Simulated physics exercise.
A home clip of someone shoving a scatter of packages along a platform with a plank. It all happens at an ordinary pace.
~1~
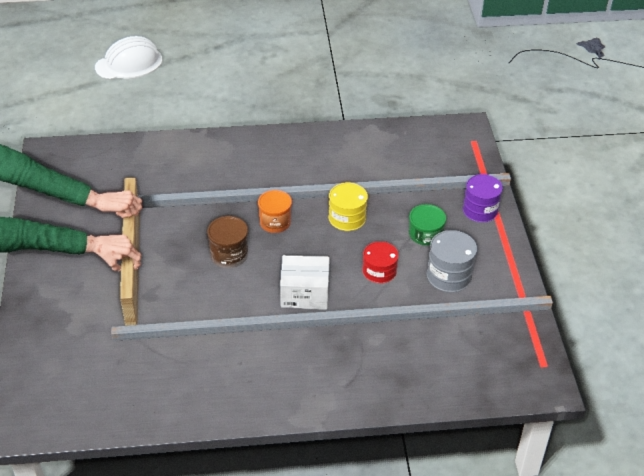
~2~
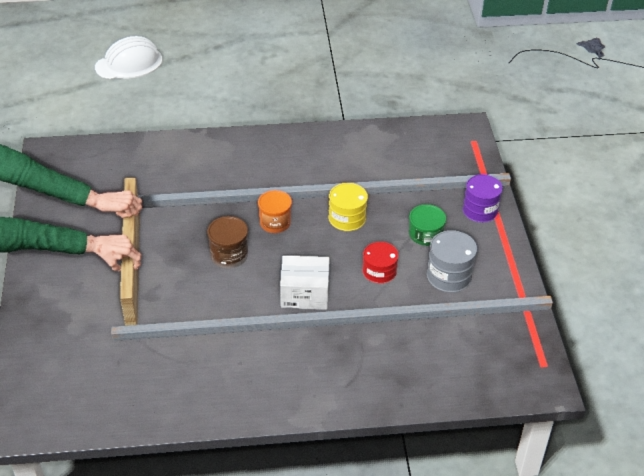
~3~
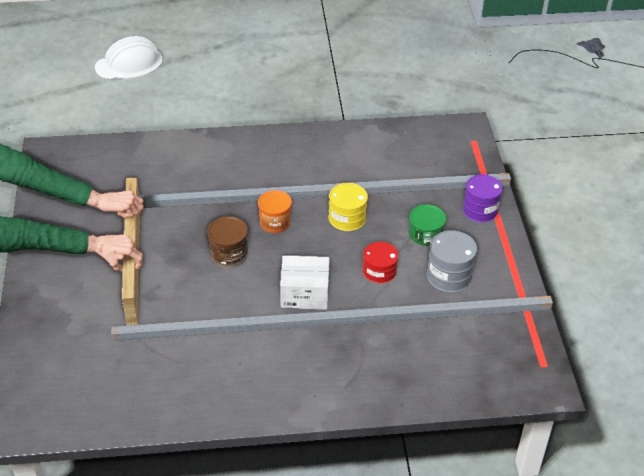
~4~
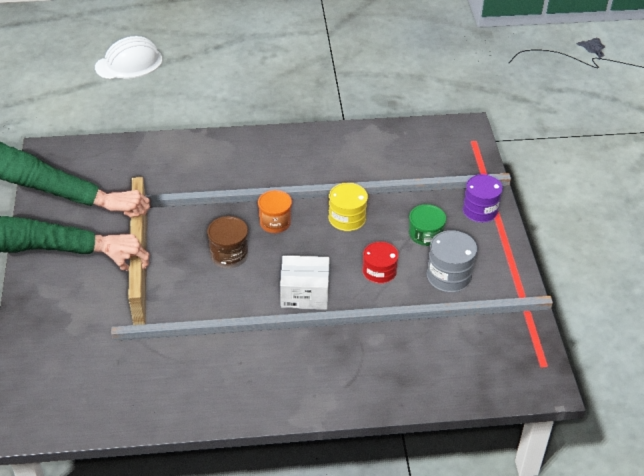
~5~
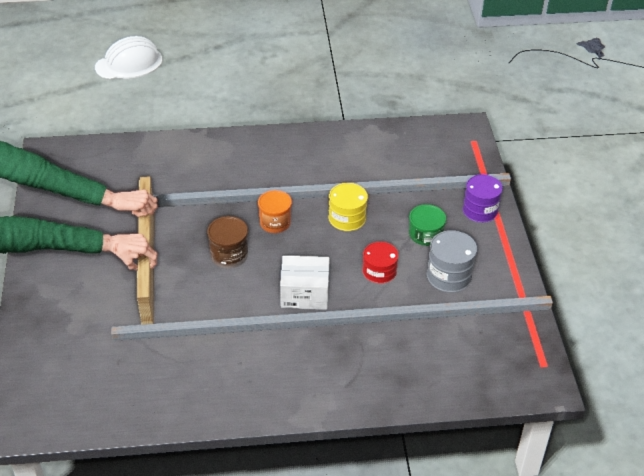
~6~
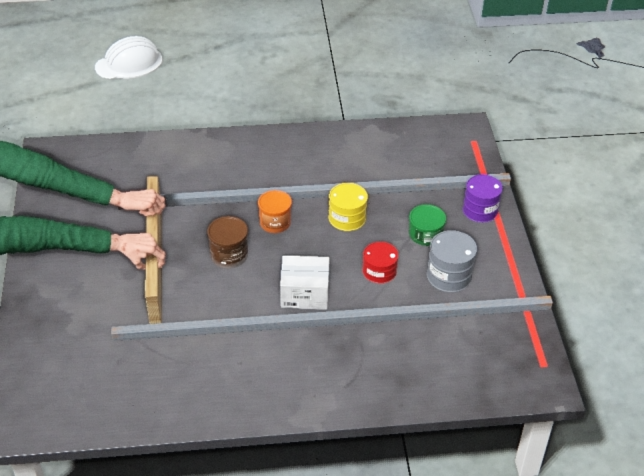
On a dark tabletop, green-sleeved hands sliding a wooden plank slightly right between two rails, the colourful containers and white parcel staying still.
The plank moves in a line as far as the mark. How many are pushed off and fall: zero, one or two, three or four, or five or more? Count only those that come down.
The number that fall off is five or more.
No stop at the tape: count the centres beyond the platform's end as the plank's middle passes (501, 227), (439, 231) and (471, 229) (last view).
Place by place, 5, 0 and 2.
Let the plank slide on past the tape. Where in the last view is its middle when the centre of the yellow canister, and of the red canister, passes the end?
Near (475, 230) and (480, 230).
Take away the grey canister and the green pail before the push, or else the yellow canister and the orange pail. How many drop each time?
3 in the first case, 3 in the second.
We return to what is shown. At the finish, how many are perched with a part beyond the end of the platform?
That would be 3.
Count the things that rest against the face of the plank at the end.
The number is 3.
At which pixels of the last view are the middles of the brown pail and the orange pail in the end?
The brown pail stops around (525, 223); the orange pail around (511, 194).
Soon after, none off yet; purple canister at rest near (482, 198); grey canister at rest near (451, 261); green pail at rest near (427, 225).
At rest, the number that fall off is five or more; fallen, yellow canister, red canister, green pail, grey canister and purple canister.
